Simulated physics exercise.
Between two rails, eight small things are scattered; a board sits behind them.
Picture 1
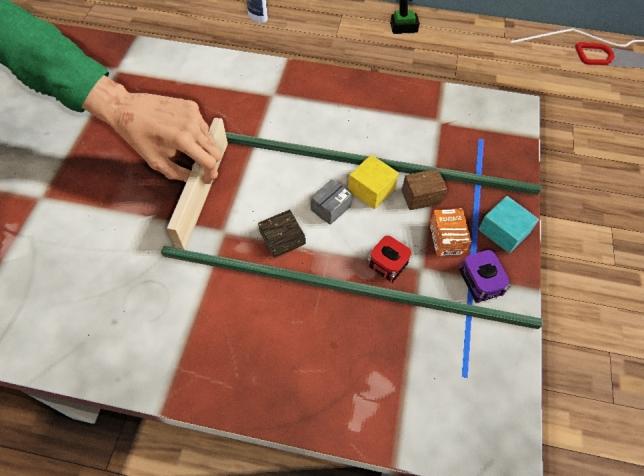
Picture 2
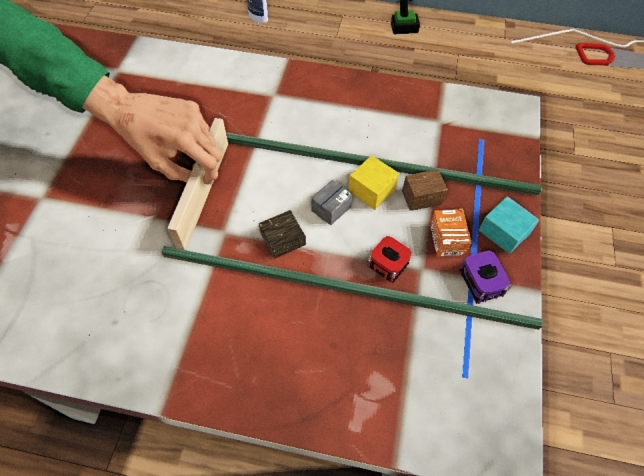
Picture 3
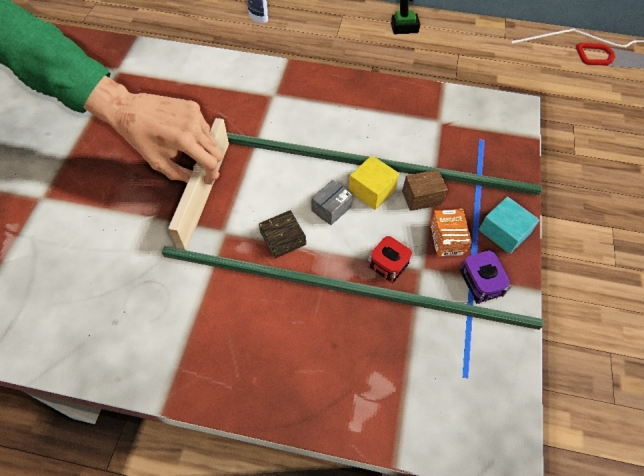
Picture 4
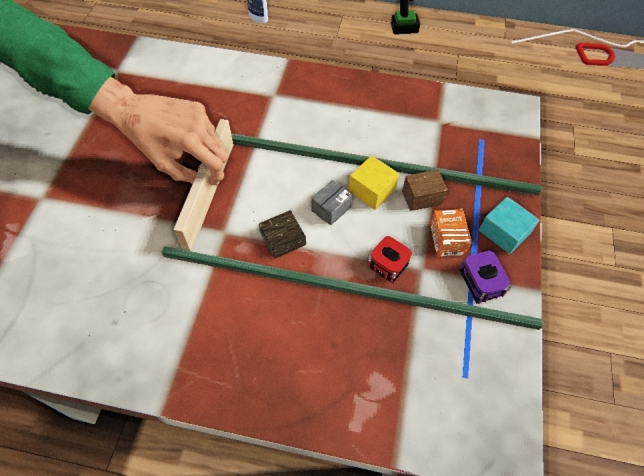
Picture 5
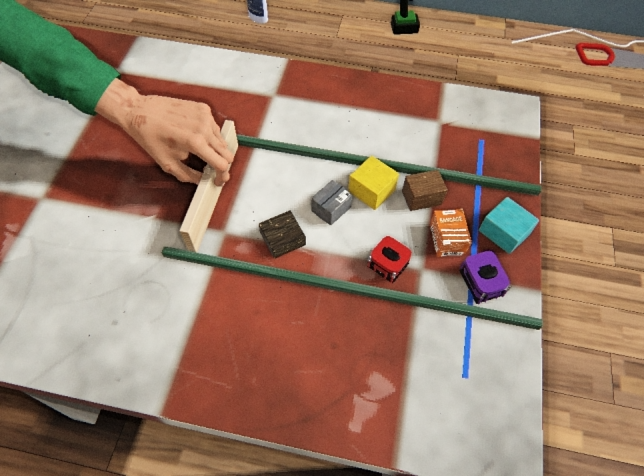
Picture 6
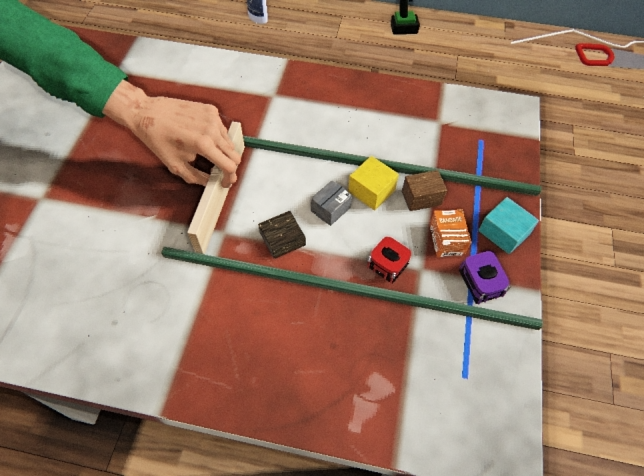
A tabletop checked in worn red and white stands on a wooden floor, seen from above at an angle by a still camera. Between two green rails lie dark brown, grey, yellow, brown, red, orange, purple and turquoise blocks and boxes, with a blue line crossing near the right end. At left, a green-sleeved hand holds a pale board upright, barely moving at first, then slides it slightly rightward while the blocks stay still.
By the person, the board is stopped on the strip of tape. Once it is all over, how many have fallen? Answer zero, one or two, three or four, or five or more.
When it is over, one or two have fallen.
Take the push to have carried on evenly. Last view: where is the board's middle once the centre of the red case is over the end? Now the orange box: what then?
Roughly (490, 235); for the second one, roughly (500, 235).
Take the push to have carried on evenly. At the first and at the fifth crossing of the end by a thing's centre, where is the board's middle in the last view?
Around (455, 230); afterwards around (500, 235).
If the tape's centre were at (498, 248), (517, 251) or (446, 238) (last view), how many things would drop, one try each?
Try 1: 4; try 2: 5; try 3: 0.
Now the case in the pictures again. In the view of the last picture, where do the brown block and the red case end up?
The brown block finishes at (534, 208); the red case finishes at (529, 283).
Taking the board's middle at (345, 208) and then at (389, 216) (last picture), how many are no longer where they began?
Counts: 4 / 5.
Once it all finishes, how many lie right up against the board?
That number would be 3.
Early on, none off yet; turquoise block at rest near (508, 226); purple case at rest near (484, 277); orange box at rest near (450, 233).
A while later, none off yet; turquoise block travelled a little near (519, 232); purple case travelled about its own width near (514, 284); orange box travelled about its own width near (475, 239).
Finally, the number that fall off is one or two; lost, purple case and turquoise block.
